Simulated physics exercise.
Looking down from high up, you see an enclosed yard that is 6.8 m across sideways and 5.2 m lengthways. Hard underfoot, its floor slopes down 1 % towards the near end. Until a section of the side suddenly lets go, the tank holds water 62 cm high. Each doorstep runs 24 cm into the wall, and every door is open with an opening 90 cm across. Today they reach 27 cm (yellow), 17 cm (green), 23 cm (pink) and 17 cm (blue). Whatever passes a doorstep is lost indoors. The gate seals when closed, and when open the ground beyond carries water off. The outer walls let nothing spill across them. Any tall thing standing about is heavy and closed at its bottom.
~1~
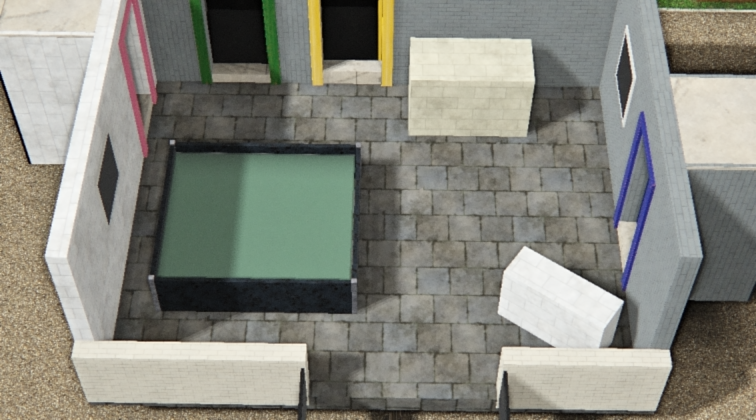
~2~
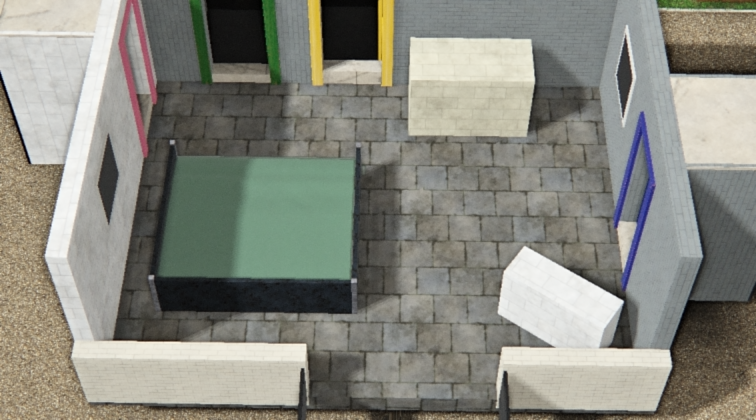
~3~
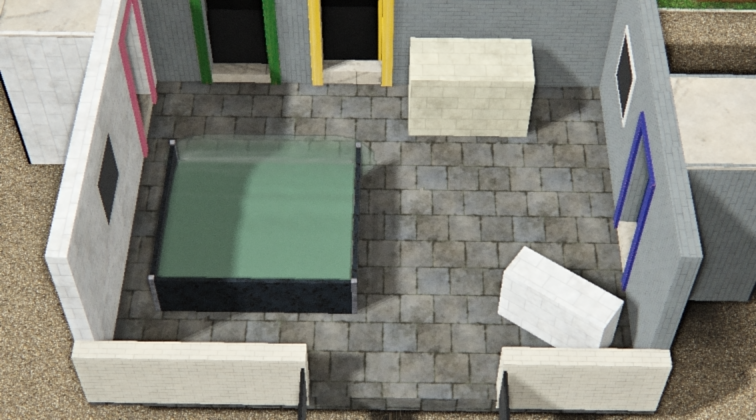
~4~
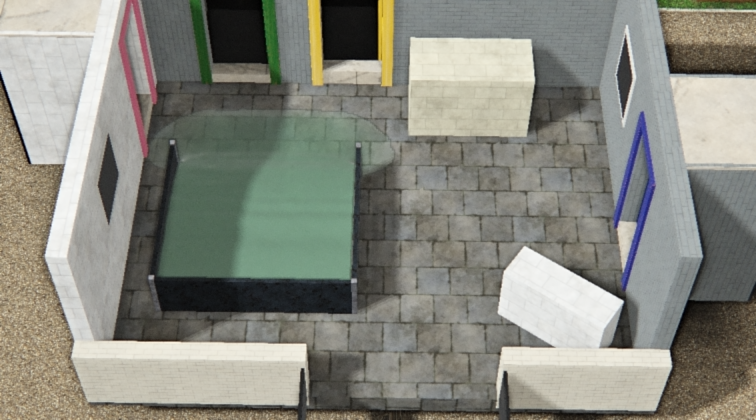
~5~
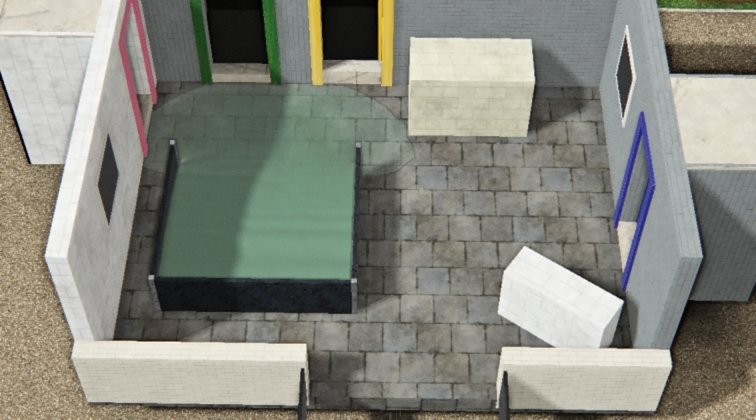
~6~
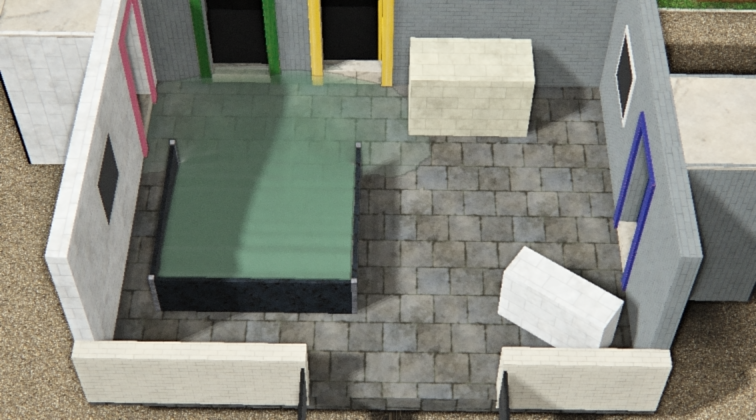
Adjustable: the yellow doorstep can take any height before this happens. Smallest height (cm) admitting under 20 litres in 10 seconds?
Roughly 31 cm.
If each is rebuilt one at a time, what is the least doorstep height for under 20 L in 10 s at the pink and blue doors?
About 26 cm at pink and 7.5 cm at blue.
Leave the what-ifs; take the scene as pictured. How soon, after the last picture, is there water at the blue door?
Blue 3.0 s.
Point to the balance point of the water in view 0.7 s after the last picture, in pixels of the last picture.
About (271, 196).
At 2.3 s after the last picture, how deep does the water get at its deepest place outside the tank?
Up to some 34 centimetres, I'd say.
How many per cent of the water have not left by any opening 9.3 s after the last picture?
Roughly 78 per cent of the water.
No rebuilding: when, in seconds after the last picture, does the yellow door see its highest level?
The level tops out around 1.6 s.
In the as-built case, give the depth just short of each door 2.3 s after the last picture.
Depth (cm): Yellow 31 / green 31 / pink 29 / blue 0.
Then, 0.7 s after the last picture water covers 25 % of the floor, deepest (42 cm) near (285, 98); 34 cm at the yellow door, 6 litres in over its 27 cm doorstep.
Then, 2.3 s after the last picture water covers 45 % of the floor, deepest (34 cm) near (404, 100); 31 cm at the yellow door, 41 litres in over its 27 cm doorstep.
Then, 9.3 s after the last picture water covers 95 % of the floor, deepest (16 cm) near (152, 114); 12 cm at the yellow door, 46 litres in over its 27 cm doorstep.
At the yellow door as built, the water peaked near 37 cm, 1.5 s after the last picture.
With a doorstep of 26 cm, 57 litres would have come in within the 10 s; with 35 cm, 4 litres. So under 20 litres takes about 31 cm.
